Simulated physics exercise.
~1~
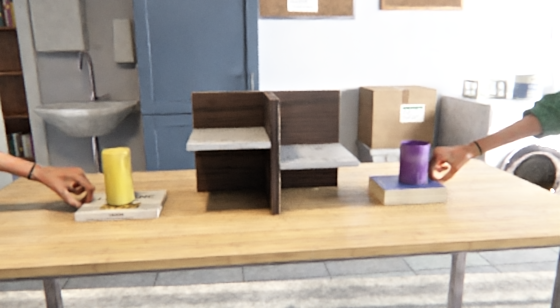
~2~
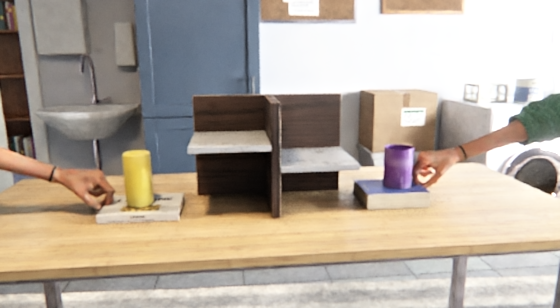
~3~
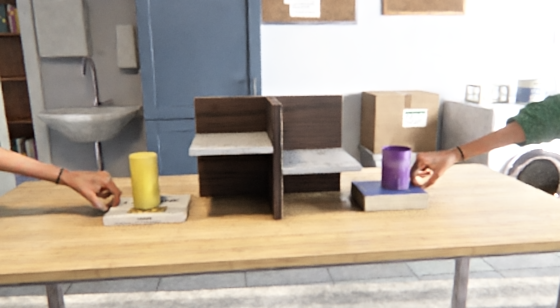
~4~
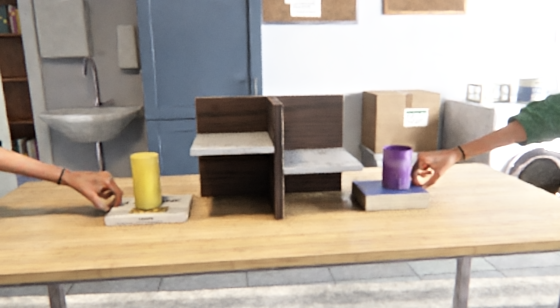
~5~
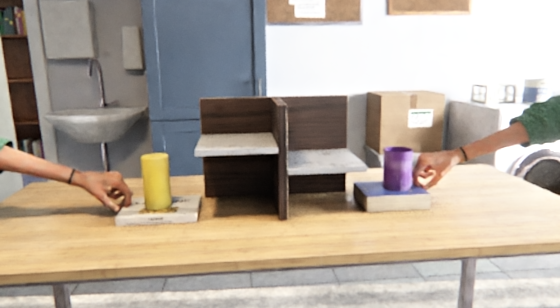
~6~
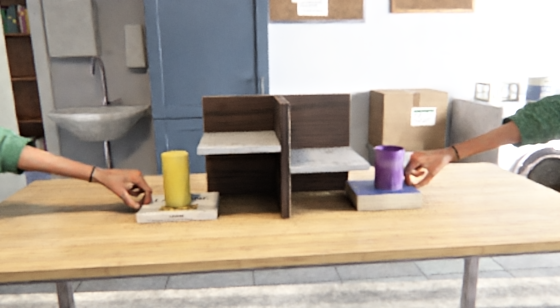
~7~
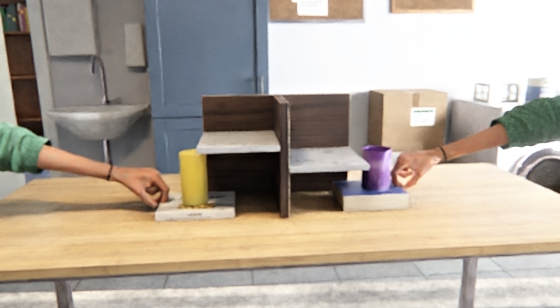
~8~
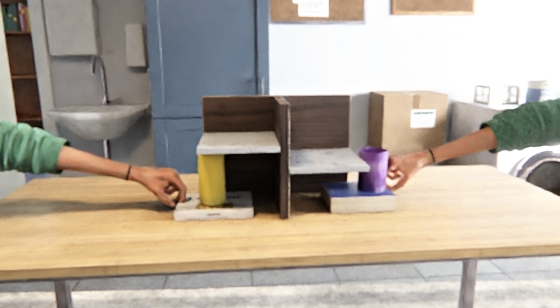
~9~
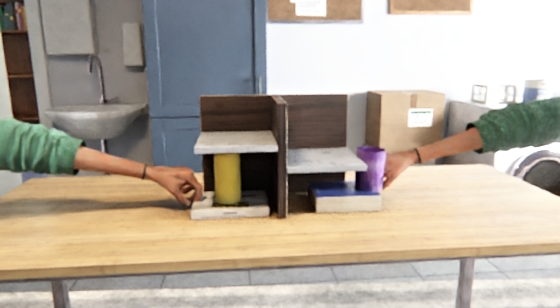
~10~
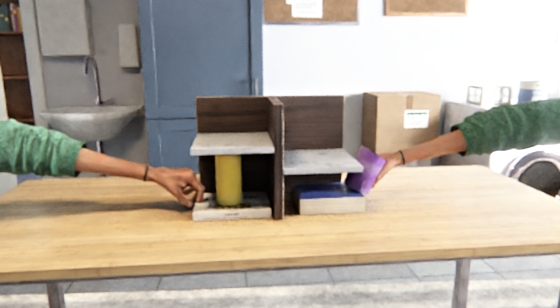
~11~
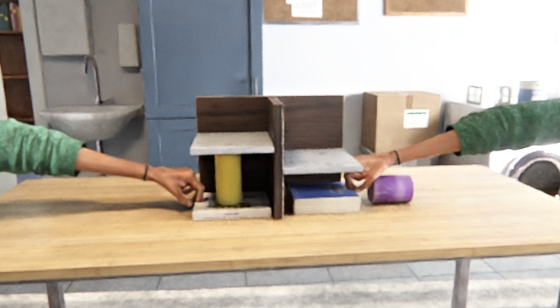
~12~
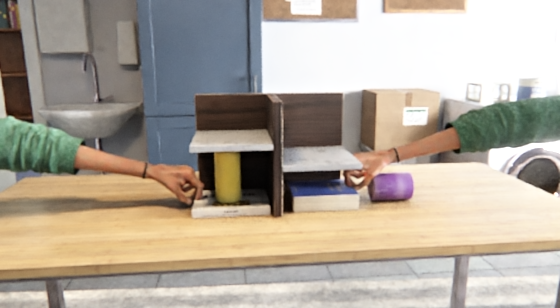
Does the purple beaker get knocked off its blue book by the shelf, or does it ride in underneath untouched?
The purple beaker is knocked off by the shelf and ends up lying on its side on the table, while the yellow candle rides in upright.
